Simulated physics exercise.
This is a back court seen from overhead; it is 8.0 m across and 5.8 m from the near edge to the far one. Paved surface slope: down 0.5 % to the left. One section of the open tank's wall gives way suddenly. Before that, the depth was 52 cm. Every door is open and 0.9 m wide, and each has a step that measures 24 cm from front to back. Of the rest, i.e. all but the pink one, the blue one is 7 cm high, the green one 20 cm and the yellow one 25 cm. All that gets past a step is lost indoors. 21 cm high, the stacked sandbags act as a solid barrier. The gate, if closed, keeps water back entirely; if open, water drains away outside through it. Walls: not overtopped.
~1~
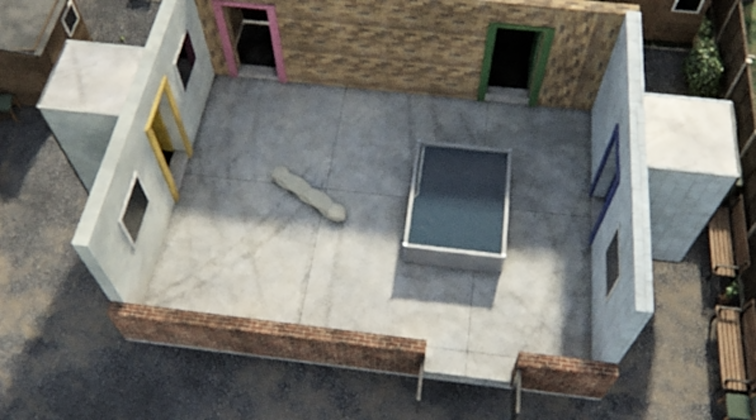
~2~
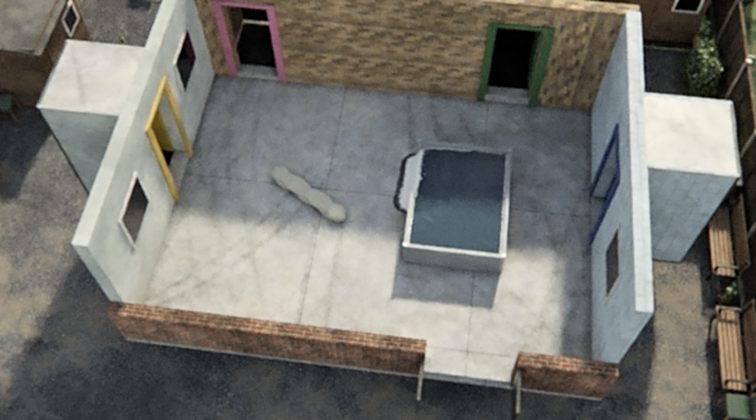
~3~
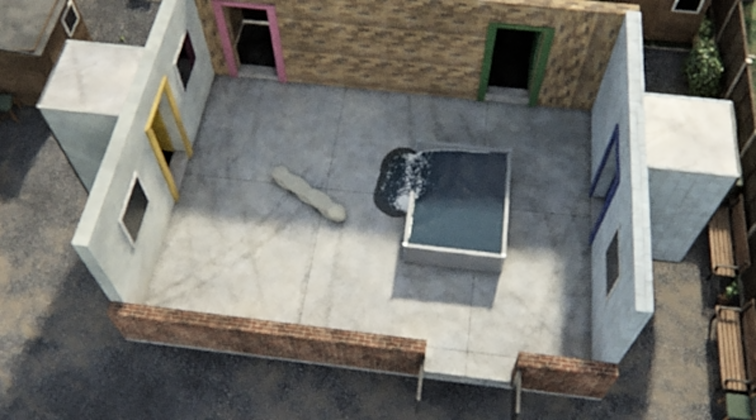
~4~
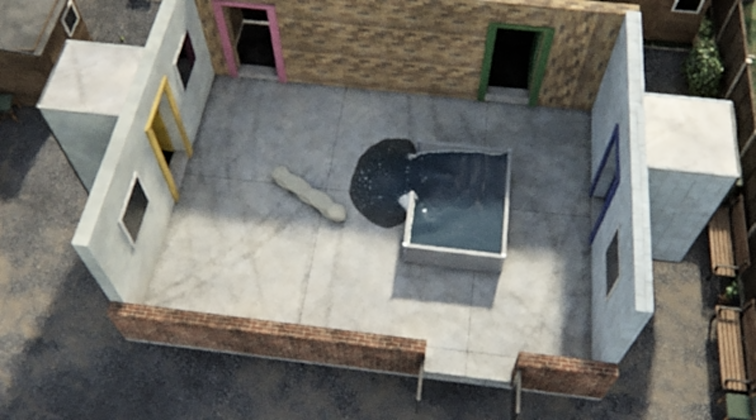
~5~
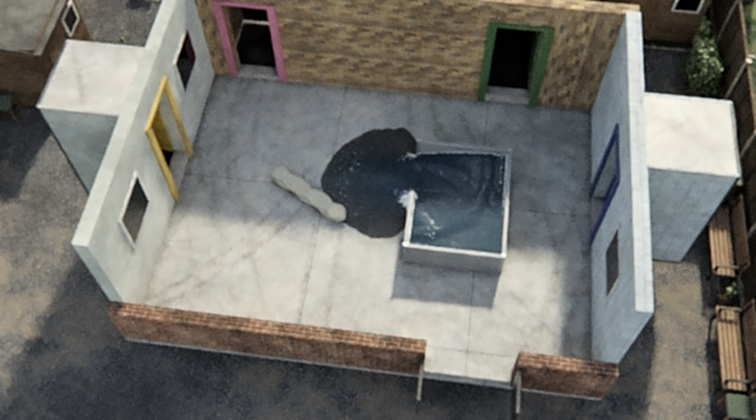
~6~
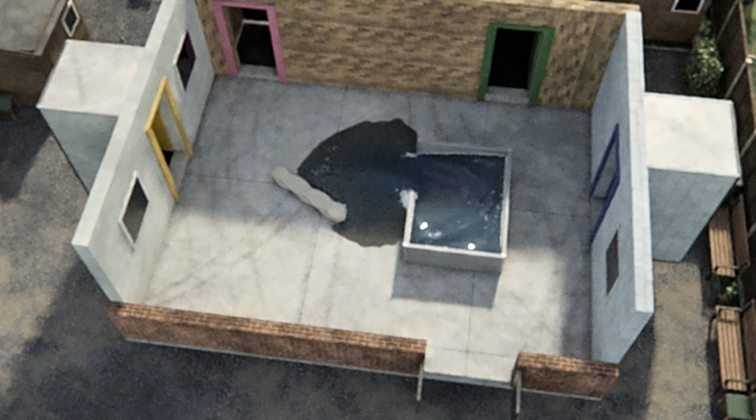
Open tank in a walled courtyard bursting on its left side, dark water spreading across the pale paving and reaching the sandbags.
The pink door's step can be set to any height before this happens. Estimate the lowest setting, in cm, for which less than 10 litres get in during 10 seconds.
Around 23 cm.
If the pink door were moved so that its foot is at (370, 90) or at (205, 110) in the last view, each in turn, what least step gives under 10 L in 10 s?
Minimums: Roughly 7.5 cm and 24 cm.
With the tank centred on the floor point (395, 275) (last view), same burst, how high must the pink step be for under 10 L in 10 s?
Then roughly 10.0 cm.
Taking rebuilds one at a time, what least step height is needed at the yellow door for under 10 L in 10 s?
Door yellow, min height approx. 7.5 cm.
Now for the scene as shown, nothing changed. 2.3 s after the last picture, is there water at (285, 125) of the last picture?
At that moment it's submerged.
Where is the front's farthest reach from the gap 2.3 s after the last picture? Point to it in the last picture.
The tip of the flood lies near (215, 75).
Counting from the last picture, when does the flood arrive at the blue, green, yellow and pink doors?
Blue not within the 10 s, green 7.0 s, yellow 1.4 s, pink 1.3 s.
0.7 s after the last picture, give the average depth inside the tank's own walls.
I'd put it at some 36 centimetres on average.
Then, 0.7 s after the last picture water covers 20 % of the floor, deepest (31 cm) near (413, 173); it has not reached the pink door.
Then, 2.3 s after the last picture water covers 30 % of the floor, deepest (36 cm) near (240, 77); 20 cm at the pink door, 1 litre in over its 13 cm step.
Then, 9.3 s after the last picture water covers 75 % of the floor, deepest (12 cm) near (142, 313); 8 cm at the pink door, 75 litres in over its 13 cm step.
At the pink door as built, the water peaked near 25 cm, 2.9 s after the last picture.
With a step of 21 cm, 16 litres would have come in within the 10 s; with 28 cm, 2 litres. So under 10 litres takes about 23 cm.
